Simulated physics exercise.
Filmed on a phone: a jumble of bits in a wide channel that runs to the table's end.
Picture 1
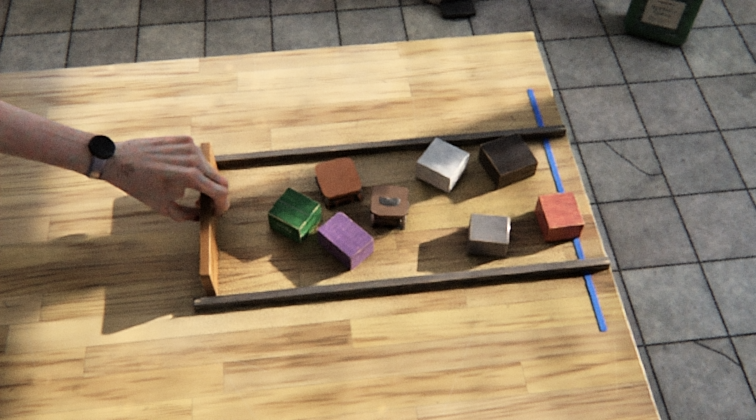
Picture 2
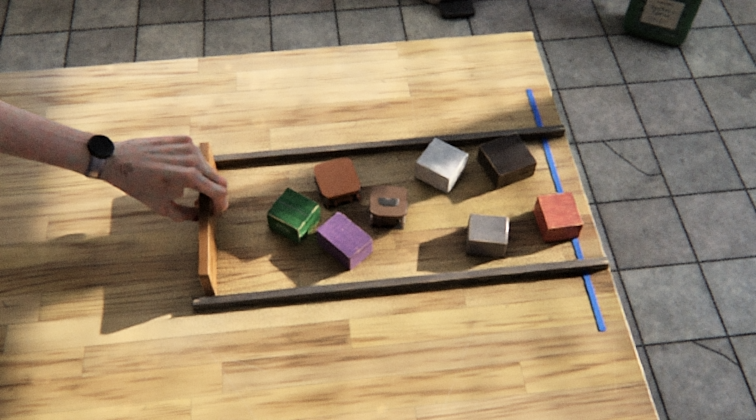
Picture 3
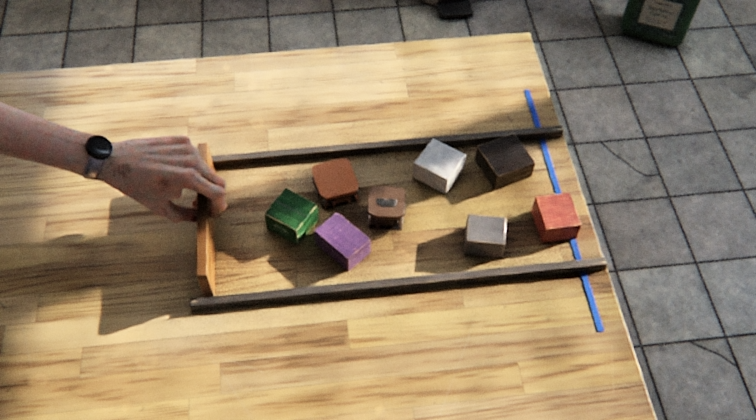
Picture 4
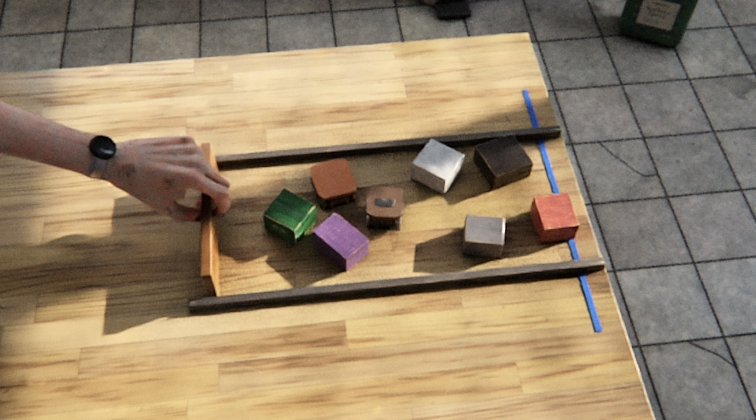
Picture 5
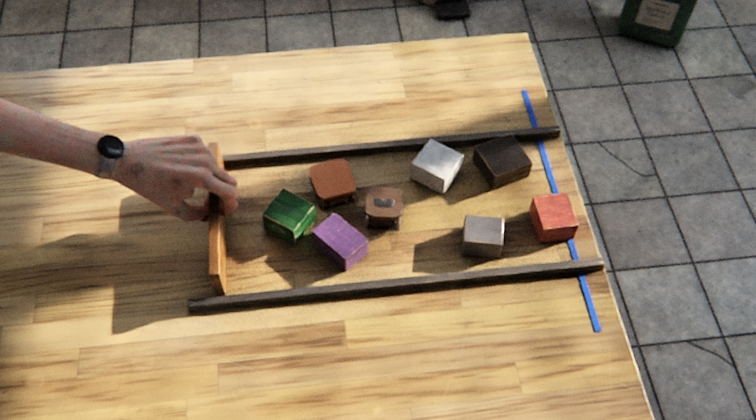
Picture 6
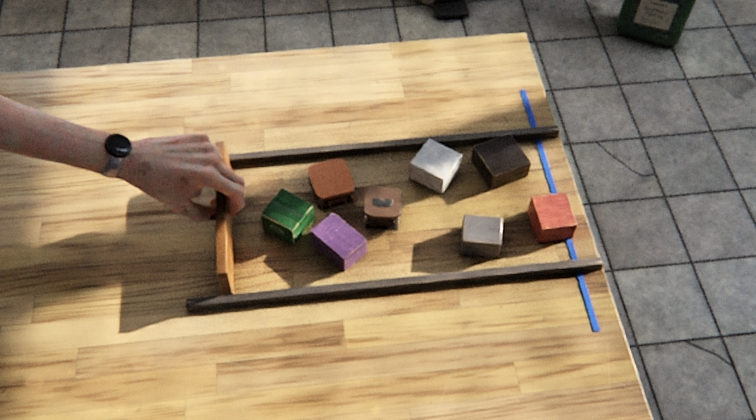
On a pale wooden tabletop above grey floor tiles, seen from high up at an angle, two dark rails form a wide channel crossed near its right end by blue tape. Between them sit green, purple, orange-brown, brown, white, grey, black and red blocks, with an upright board at the left. A watch-wearing hand holds the board, then slides it slightly right, while the view drifts very slightly.
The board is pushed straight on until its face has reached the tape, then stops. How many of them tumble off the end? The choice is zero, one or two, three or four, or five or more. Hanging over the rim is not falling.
In the end the number that fall off is five or more.
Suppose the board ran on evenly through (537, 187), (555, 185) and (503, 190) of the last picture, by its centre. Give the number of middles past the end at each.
It would be 5, 5 and 2.
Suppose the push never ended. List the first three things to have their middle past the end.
They are the black block, the red block, the white block.
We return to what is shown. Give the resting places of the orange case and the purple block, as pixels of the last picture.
The orange case at (563, 147), the purple block at (587, 230).
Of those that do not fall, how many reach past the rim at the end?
It comes to 3.
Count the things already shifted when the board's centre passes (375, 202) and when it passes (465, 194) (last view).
By then 5, and 8.
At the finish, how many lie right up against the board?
In contact: 3.
Soon after, none off yet; red block at rest near (552, 218); black block at rest near (501, 161); grey block at rest near (481, 236).
Then, none off yet; red block at rest near (552, 218); black block moved about its own width near (547, 151); grey block moved about its own width near (515, 231).
At rest, the number that fall off is five or more; fallen, brown case, white block, grey block, black block and red block.
